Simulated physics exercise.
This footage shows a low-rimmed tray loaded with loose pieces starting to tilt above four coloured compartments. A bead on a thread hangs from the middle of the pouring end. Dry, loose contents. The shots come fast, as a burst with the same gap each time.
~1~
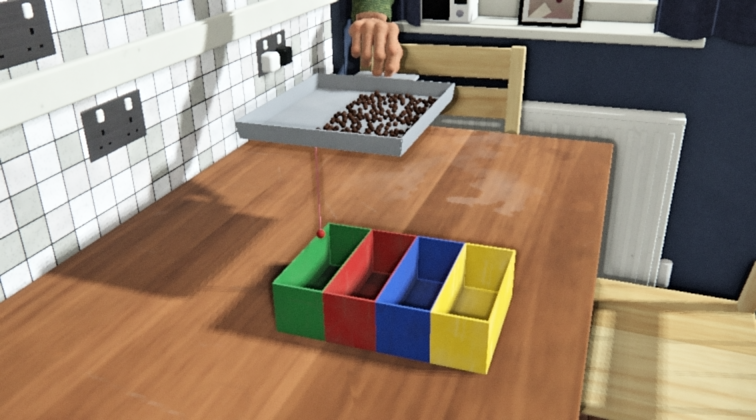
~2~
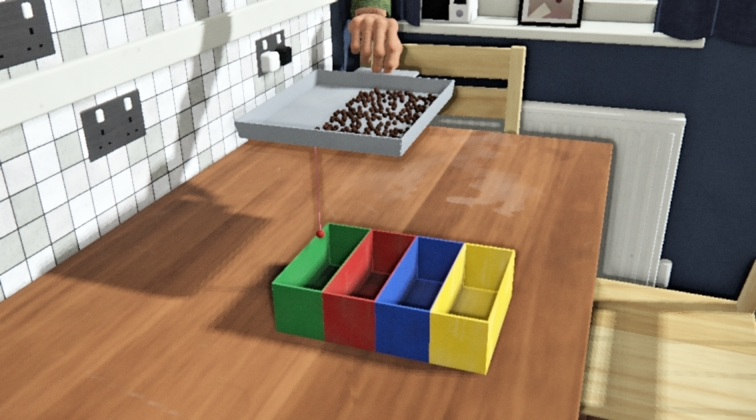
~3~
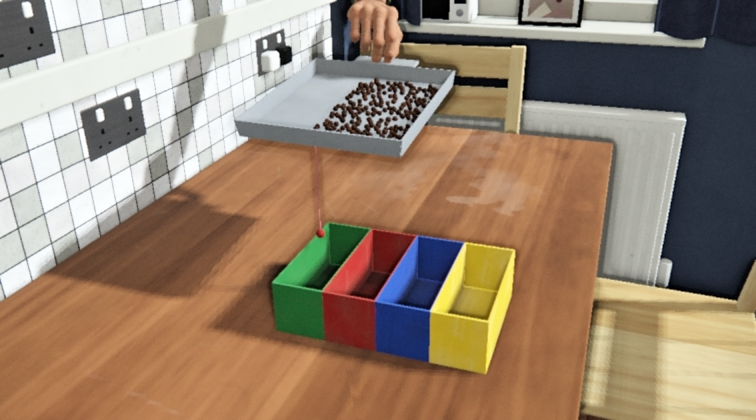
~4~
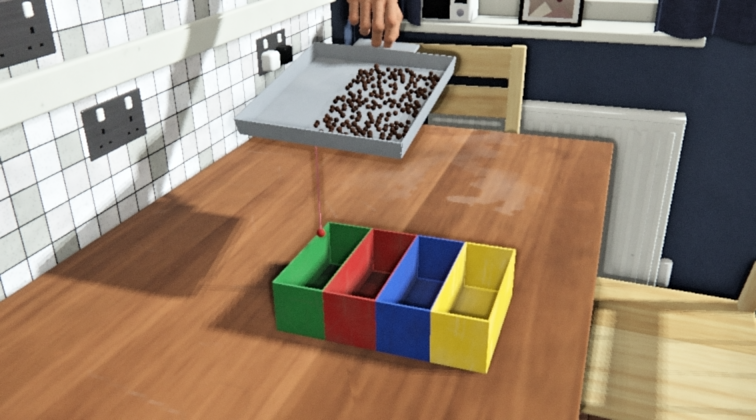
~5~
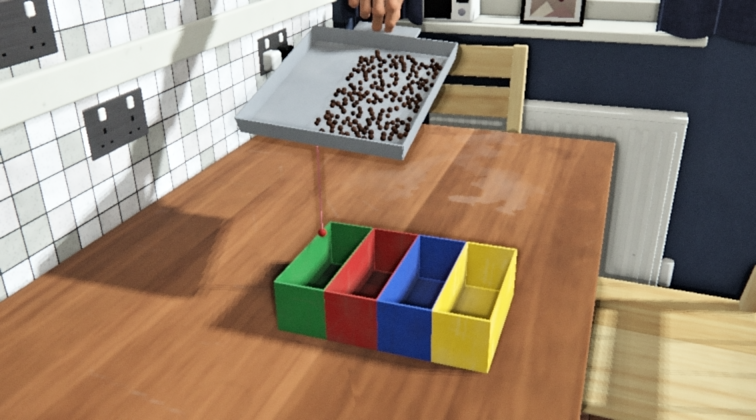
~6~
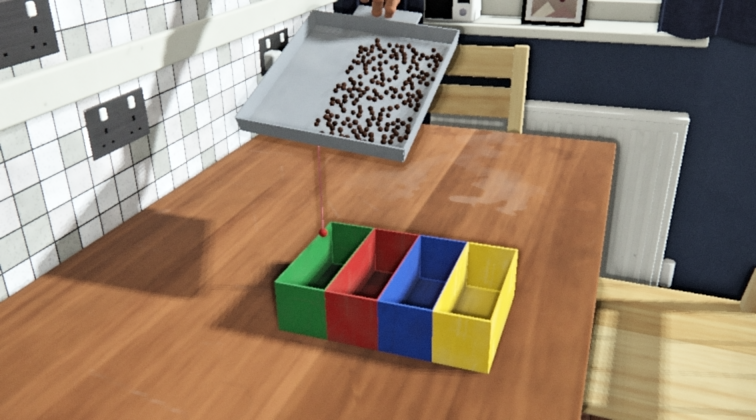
A hand grips the far edge of a shallow grey tray of small dark brown berries, seen from slightly above in a room with a wooden table, white wall tiles and a radiator. Below the tray stand green, red, blue and yellow compartments, left to right, with a red bead hanging on a thread near the green one. The hand raises the tray's far side, steepening it toward the viewer, while the berries spread apart.
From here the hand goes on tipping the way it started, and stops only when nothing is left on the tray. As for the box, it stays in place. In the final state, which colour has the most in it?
Most ends up in red.
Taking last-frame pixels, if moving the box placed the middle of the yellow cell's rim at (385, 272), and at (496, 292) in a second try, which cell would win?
Try 1 - yellow. Try 2 - the red one.
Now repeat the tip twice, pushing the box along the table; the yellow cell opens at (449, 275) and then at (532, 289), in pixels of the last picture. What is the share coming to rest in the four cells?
In order, about 100 and 80 in a hundred.
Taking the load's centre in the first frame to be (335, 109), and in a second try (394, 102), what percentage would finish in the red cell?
First some 50, then 60 per cent.
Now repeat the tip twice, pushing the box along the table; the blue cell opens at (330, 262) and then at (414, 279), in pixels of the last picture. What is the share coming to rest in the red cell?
Some 0 percent in the first case, 50 percent in the second.
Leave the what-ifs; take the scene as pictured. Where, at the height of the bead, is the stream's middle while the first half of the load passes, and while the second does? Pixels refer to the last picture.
Early half: (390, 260); late half: (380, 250).
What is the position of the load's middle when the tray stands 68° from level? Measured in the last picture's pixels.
Close to (375, 146).
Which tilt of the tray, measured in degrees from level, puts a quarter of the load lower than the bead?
About 105 degrees.
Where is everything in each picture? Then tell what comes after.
Corners of the pouring end near (238, 121) and (400, 138), level; middle of the load near (376, 118), allspice berries; bead on its thread near (321, 234); green cell near (299, 307); red cell near (350, 317); blue cell near (403, 327); yellow cell near (459, 338), in the first picture.
Corners of the pouring end near (238, 120) and (400, 138), level; middle of the load near (375, 116), in the second picture.
Corners of the pouring end near (237, 119) and (400, 139), tipped barely, lowest at the right corner; middle of the load near (375, 111), in the third picture.
Corners of the pouring end near (237, 118) and (400, 142), tipped a little, lowest at the right corner; middle of the load near (375, 104), in the fourth picture.
Corners of the pouring end near (238, 117) and (402, 144), tipped clearly, lowest at the right corner; middle of the load near (376, 98), in the fifth picture.
Corners of the pouring end near (238, 116) and (403, 147), tipped clearly, lowest at the right corner; middle of the load near (377, 94), the bulk on the move; green cell near (301, 306); red cell near (352, 316); blue cell near (405, 326); yellow cell near (461, 337), in the sixth picture.
Shortly afterwards, tray tipped steeply; all but a few on the tray; only a few in the red cell; a little falling or outside the box.
Next, tray tipped past a quarter turn; near half on the tray; near a quarter in the red cell; a little in the blue cell; only a few in the green cell; near a quarter falling or outside the box.
Some moments later, tray tipped past a quarter turn; near two thirds in the red cell; near a quarter in the blue cell; a little in the green cell; only a few falling or outside the box.
In the end, tray tipped past a quarter turn; near two thirds in the red cell; near a quarter in the blue cell; a little in the green cell; none at all in the yellow cell; only a few outside the box.
